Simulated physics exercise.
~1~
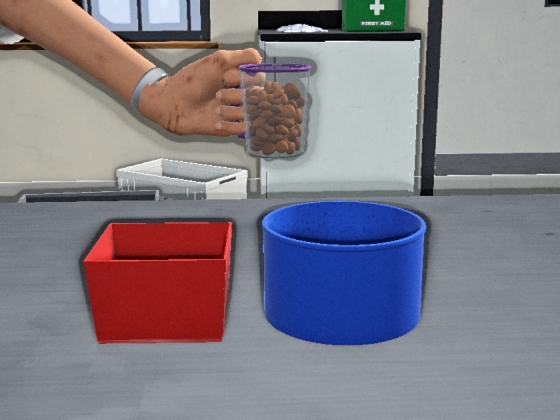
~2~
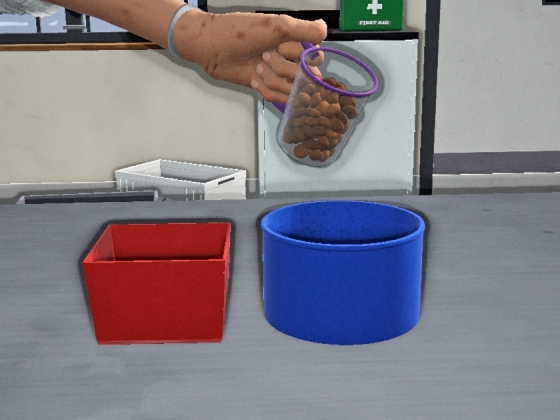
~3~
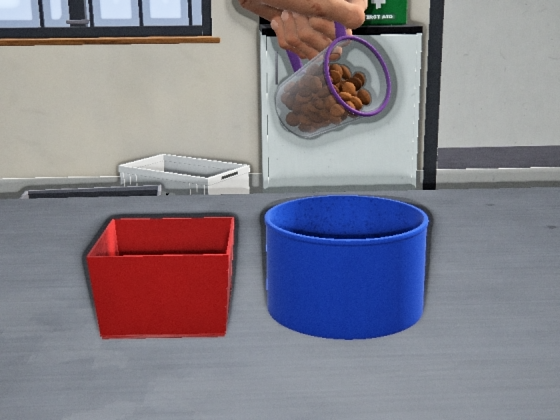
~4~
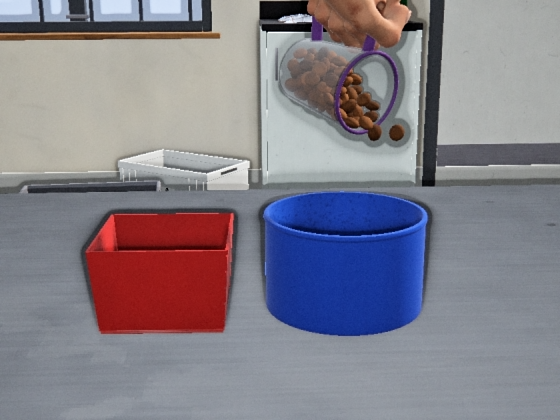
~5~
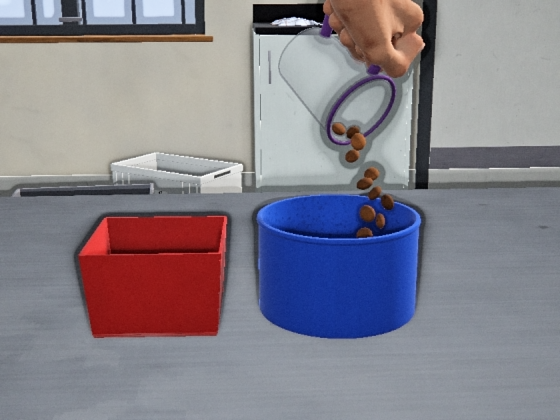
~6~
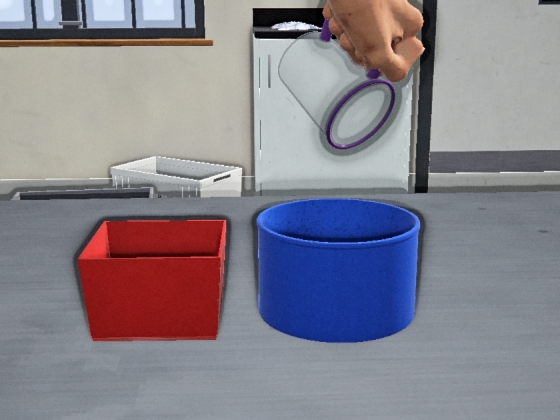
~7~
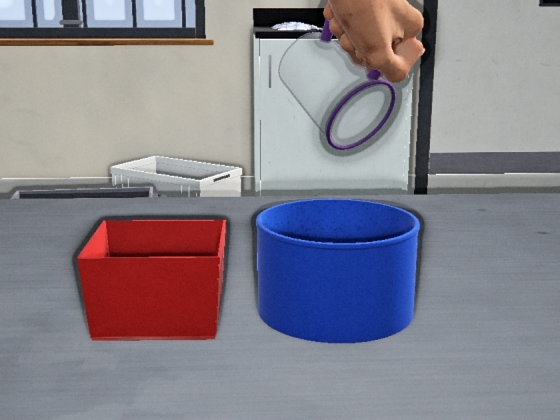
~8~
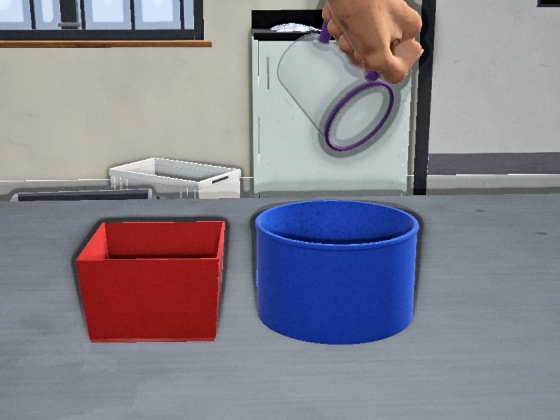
A hand reaching in from the upper left holds a clear cup with a purple rim, filled with brown pieces of kibble, above a grey table seen from the front in a slightly swaying view. On the table, a red tin stands at left and a round blue pot at right, with a pale crate and a white cabinet behind. The hand moves the cup right and upward while tipping it rightward. Pieces gather at the rim, then tumble down into the blue pot. The emptied cup stays tilted downward above the pot, and the red tin and tabletop remain clear of kibble.
